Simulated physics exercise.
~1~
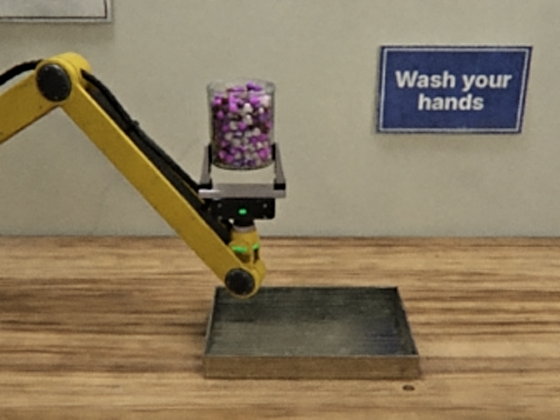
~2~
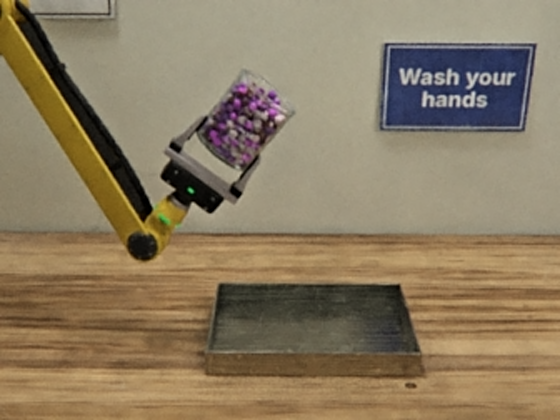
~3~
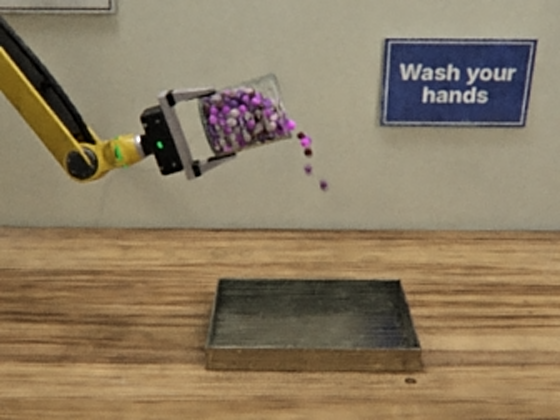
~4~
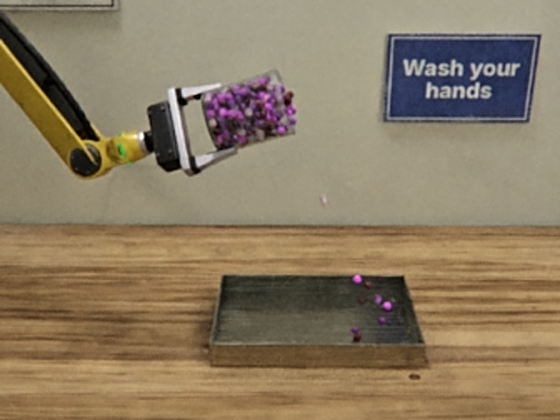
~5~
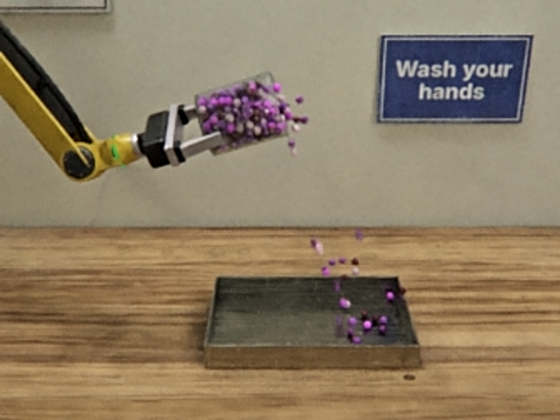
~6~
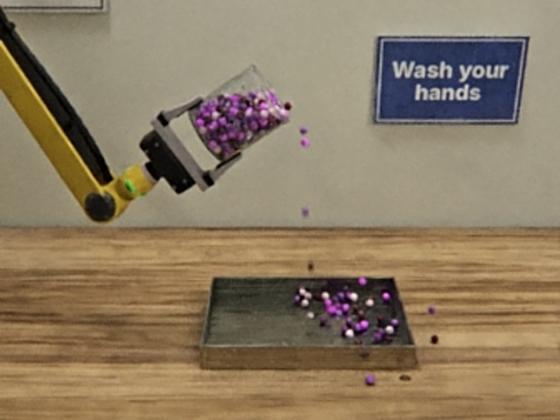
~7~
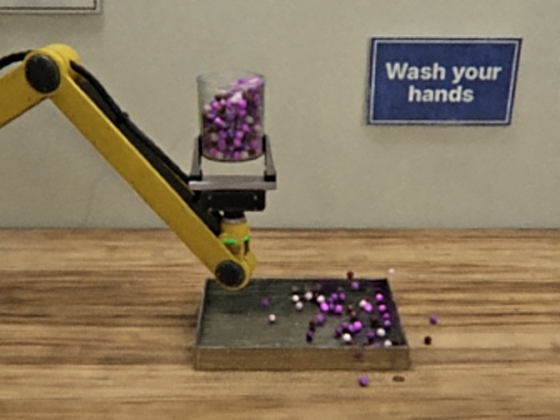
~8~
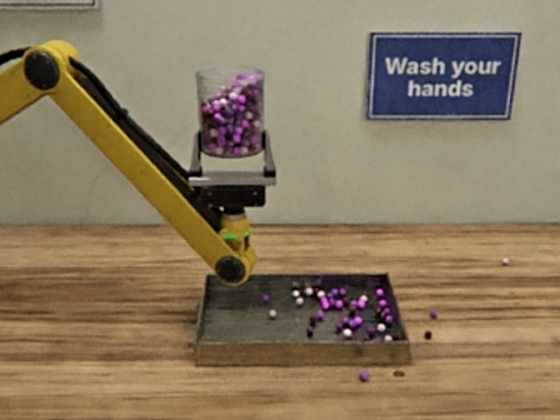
On a wooden table, a yellow robot arm tips a clear cup, spilling some purple beads into and around a tray, then rights it.
